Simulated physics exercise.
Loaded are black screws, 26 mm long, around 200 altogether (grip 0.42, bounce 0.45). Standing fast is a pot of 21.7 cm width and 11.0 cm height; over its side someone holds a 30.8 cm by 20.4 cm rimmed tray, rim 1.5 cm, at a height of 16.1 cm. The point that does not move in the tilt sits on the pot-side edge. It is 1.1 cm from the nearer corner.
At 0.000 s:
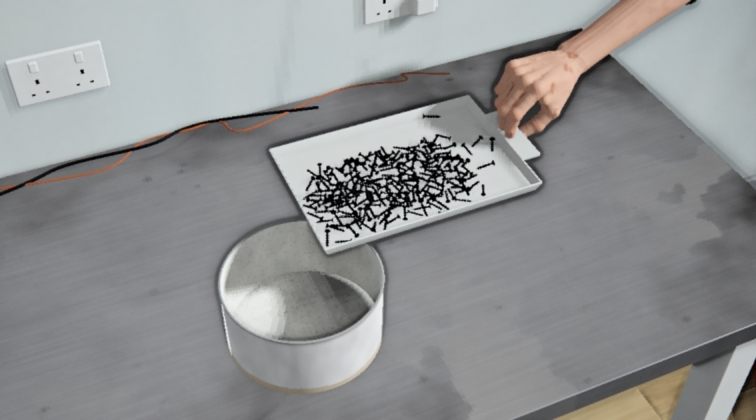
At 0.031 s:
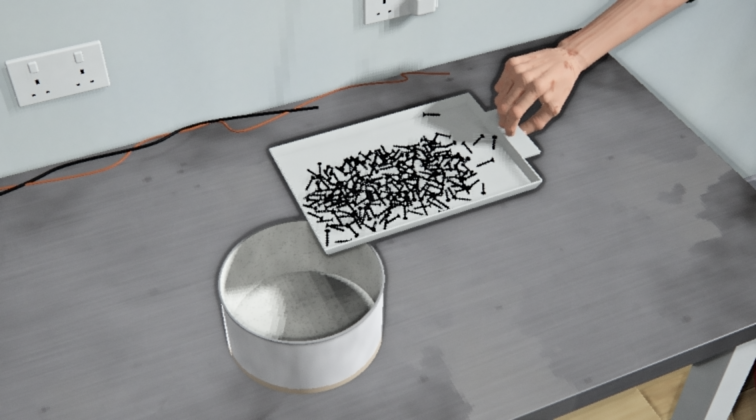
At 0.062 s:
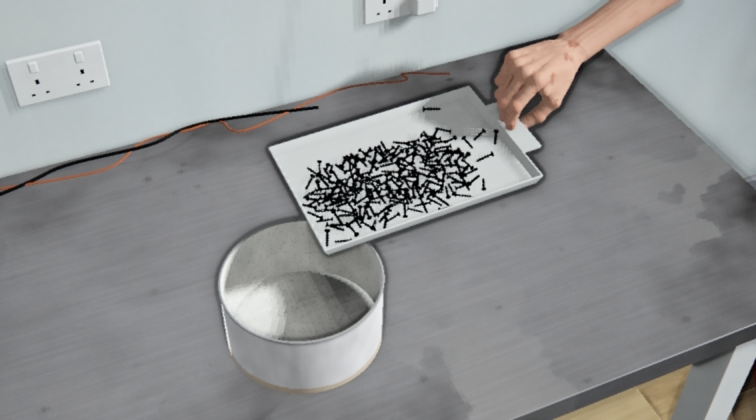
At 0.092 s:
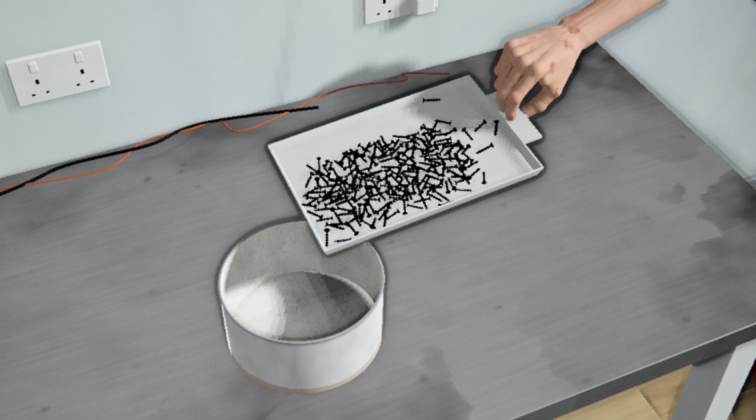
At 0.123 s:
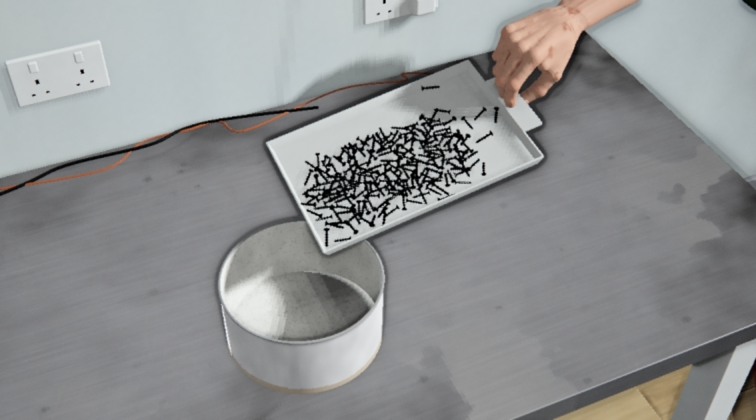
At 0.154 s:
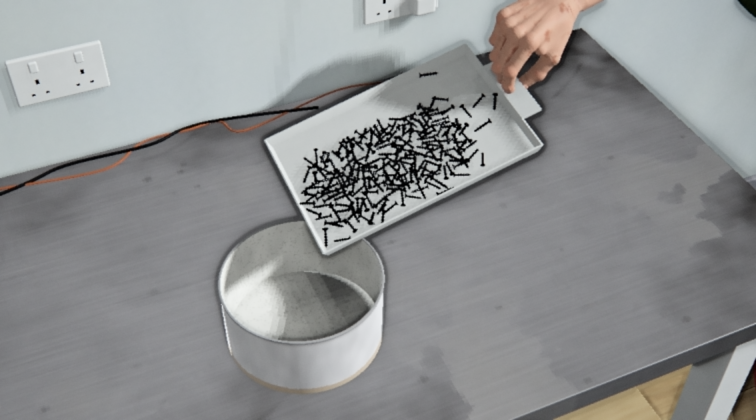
A hand raised the far right end of a white tray covered in small black screws, tilting it gradually toward a round white pot while the screws stayed bunched together on it.
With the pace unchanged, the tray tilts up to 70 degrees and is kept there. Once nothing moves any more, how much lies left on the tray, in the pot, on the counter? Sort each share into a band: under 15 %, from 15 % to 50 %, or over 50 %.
Tray: Under 15 %; pot: Over 50 %; counter: Under 15 %.
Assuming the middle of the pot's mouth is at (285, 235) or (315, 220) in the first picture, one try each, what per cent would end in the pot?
First try around 35 %, second around 5 %.
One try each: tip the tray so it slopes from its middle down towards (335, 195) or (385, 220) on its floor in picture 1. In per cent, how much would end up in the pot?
First try: Around 70 percent; second try: Around 75 percent.
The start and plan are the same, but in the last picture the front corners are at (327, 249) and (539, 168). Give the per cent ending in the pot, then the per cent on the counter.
Pot: 70, counter: 30.
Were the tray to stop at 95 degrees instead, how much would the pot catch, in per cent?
In that case some 100 per cent.
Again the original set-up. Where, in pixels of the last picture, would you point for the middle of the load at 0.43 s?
Approx. (334, 185).
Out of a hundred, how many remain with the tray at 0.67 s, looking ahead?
Around 5 percent.
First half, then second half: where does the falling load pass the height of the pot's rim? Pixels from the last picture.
I'd mark about (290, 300) for the first half, then (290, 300) for the second.
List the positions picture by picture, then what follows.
In the first frame, tray tilt 0 degrees, front corners at (327, 246) and (536, 181); middle of the pieces at (397, 182); pot at (302, 277).
In the second frame, tray tilt 1 degrees, front corners at (327, 246) and (536, 179); middle of the pieces at (397, 181).
In the third frame, tray tilt 3 degrees, front corners at (327, 246) and (537, 174); middle of the pieces at (396, 179).
In the fourth frame, tray tilt 6 degrees, front corners at (327, 247) and (538, 166), lowest corner left front; middle of the pieces at (396, 174).
In the fifth frame, tray tilt 11 degrees, front corners at (326, 247) and (538, 155), lowest corner left front; middle of the pieces at (395, 168).
In the sixth frame, tray tilt 16 degrees, front corners at (325, 248) and (537, 144), lowest corner left front; middle of the pieces at (394, 161); pot at (302, 277). The tray's pace is about 175 degrees a second.
After 0.32 s, tilt 45 degrees; the tray holds 100 %, the pot 0 %.
After 0.43 s, tilt 64 degrees; the tray holds 100 %, the pot 0 %.
Then, at 0.67 s, tilt 70 degrees; the tray holds 5 %, the pot 90 %.
By 1.7 s all is still; tray 5 %, pot 95 %, counter 0 %.
